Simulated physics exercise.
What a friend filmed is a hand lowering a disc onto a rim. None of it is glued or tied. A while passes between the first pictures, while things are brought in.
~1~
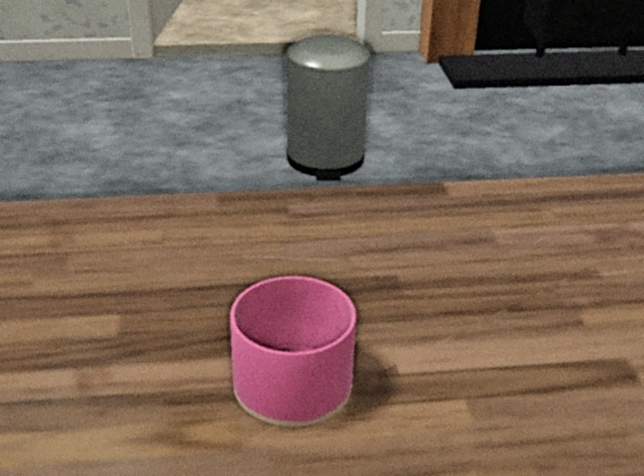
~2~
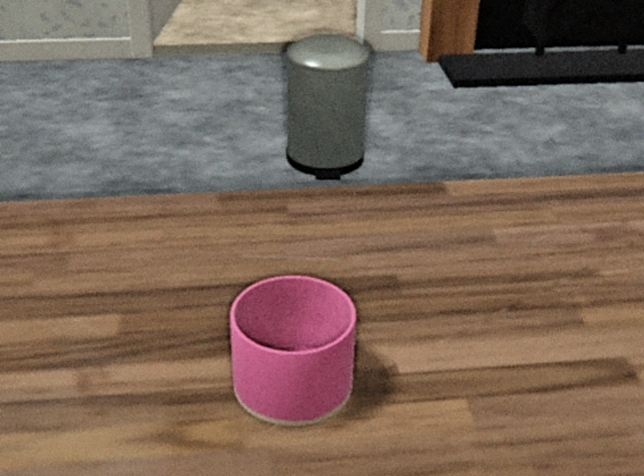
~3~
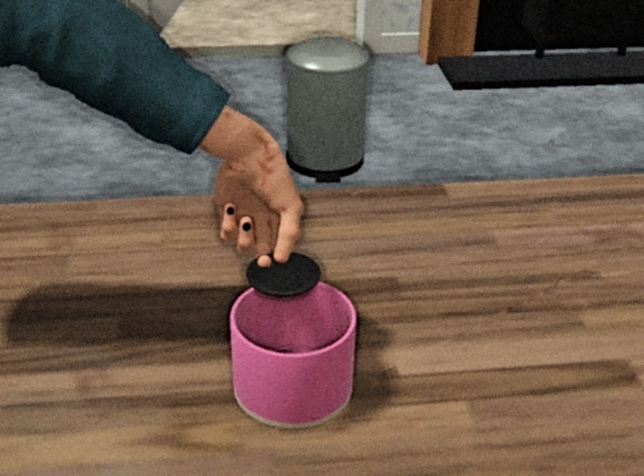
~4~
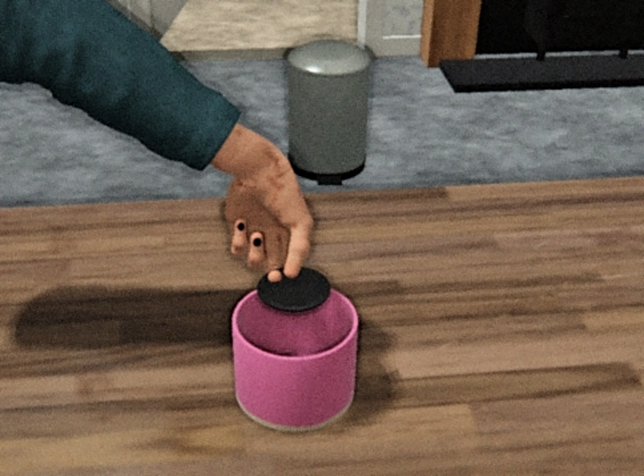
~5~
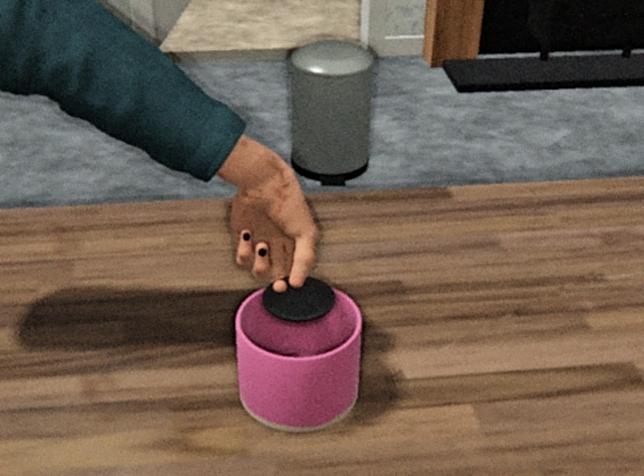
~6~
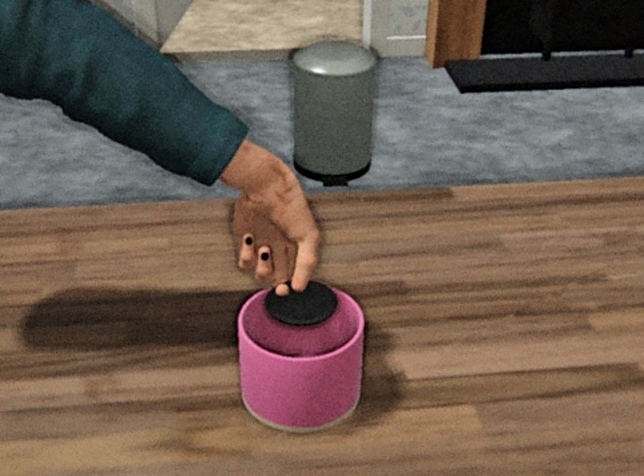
On a wooden tabletop, a hand in a dark teal sleeve lowering a small black disc into the top of a pink mug.
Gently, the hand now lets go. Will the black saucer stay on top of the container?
No.
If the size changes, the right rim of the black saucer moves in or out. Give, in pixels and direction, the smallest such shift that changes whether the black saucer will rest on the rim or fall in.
I'd put it at roughly 24 pixels, moving right.
Then, 0.12 s after the last picture, black saucer moved a little near (301, 330).
Then, 0.18 s after the last picture, black saucer falling near (301, 377).
At rest, the black saucer slips past the rim, near (301, 384).
